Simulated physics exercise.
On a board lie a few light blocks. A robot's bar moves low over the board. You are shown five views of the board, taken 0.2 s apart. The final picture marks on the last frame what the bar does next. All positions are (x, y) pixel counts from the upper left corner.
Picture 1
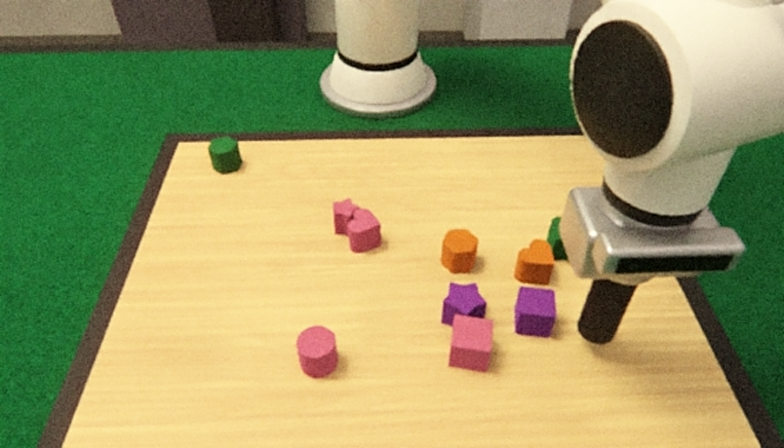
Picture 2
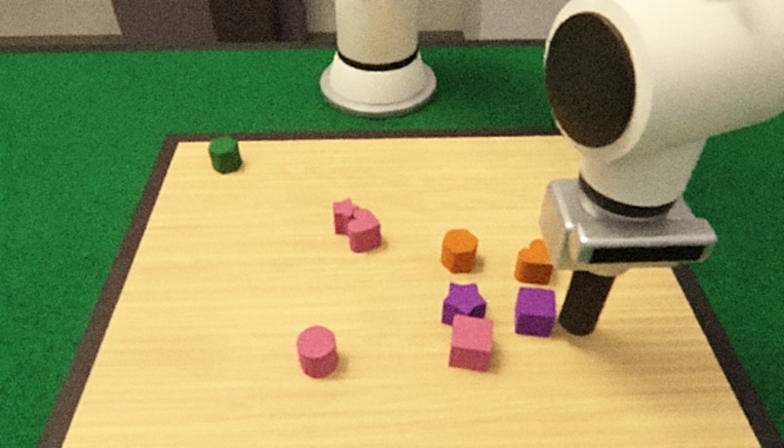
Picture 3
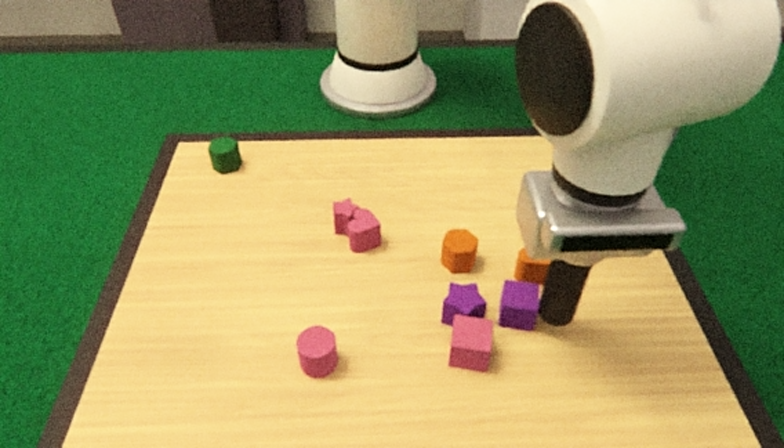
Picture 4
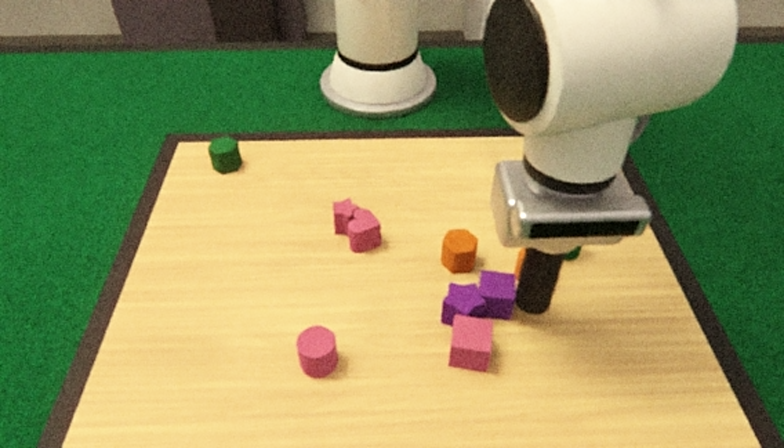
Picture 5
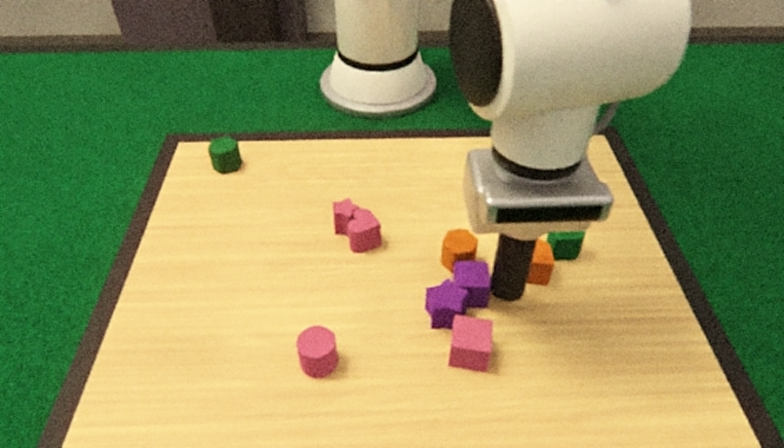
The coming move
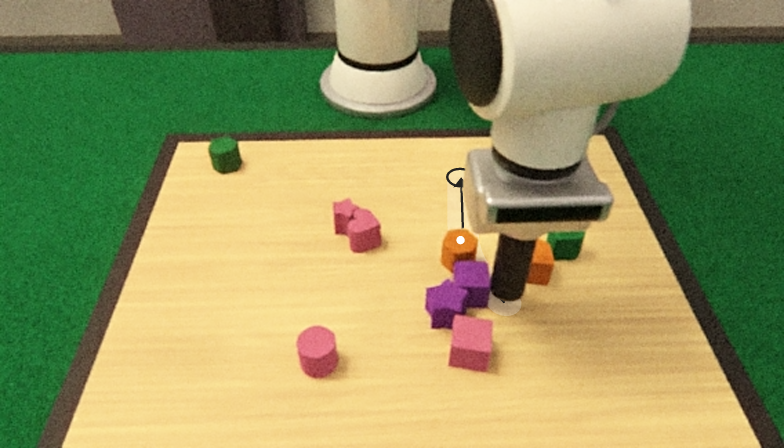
At the start, a robot arm holds a dark bar low at the right side of a wooden board scattered with small coloured blocks. The bar moves left and meets the purple square block, pushing it left and slightly away until it nudges the purple star block a little to the left.
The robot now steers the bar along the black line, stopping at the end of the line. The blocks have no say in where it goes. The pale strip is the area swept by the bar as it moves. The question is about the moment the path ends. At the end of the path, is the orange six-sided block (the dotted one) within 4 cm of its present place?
I expect not.
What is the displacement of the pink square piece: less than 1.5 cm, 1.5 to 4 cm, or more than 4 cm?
It is going to finish within 1.5 cm of where it is now.
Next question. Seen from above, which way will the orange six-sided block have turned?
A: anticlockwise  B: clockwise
My pick is A.
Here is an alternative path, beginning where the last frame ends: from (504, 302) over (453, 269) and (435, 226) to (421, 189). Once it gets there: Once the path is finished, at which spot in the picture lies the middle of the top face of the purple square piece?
The centre of its top will be at (425, 257).
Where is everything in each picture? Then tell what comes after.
In the first frame, bar tip (596, 330); block tops, purple star block (465, 296); orange six-sided block (461, 240); pink square piece (472, 332); purple square piece (538, 301); orange heart (538, 252).
In the second frame, bar (577, 322); blocks unchanged.
In the third frame, bar (556, 312); purple square piece (521, 294).
In the fourth frame, bar (532, 301); purple square piece (498, 284).
In the fifth frame, bar (507, 288); purple star block (447, 295); orange six-sided block (461, 240); pink square piece (472, 332); purple square piece (473, 273); orange heart (538, 252).
Path on the board, from (504, 302) over (469, 258) and (462, 215) to (461, 178); the dot is on the orange six-sided block.
The first path, step by step. One third of the way, bar (470, 243); purple star block (442, 294), turned 20° anticlockwise; orange six-sided block (441, 222), turned 20° anticlockwise; purple square piece (453, 265), turned 25° anticlockwise.
Two thirds of the way, bar (464, 200); purple star block (442, 294), turned 20° anticlockwise; orange six-sided block (434, 211), turned 80° anticlockwise; purple square piece (453, 265), turned 25° anticlockwise.
At the end, bar (463, 164); purple star block (442, 294), turned 20° anticlockwise; orange six-sided block (434, 211), turned 80° anticlockwise; pink square piece in place; purple square piece (453, 265), turned 25° anticlockwise; orange heart in place.
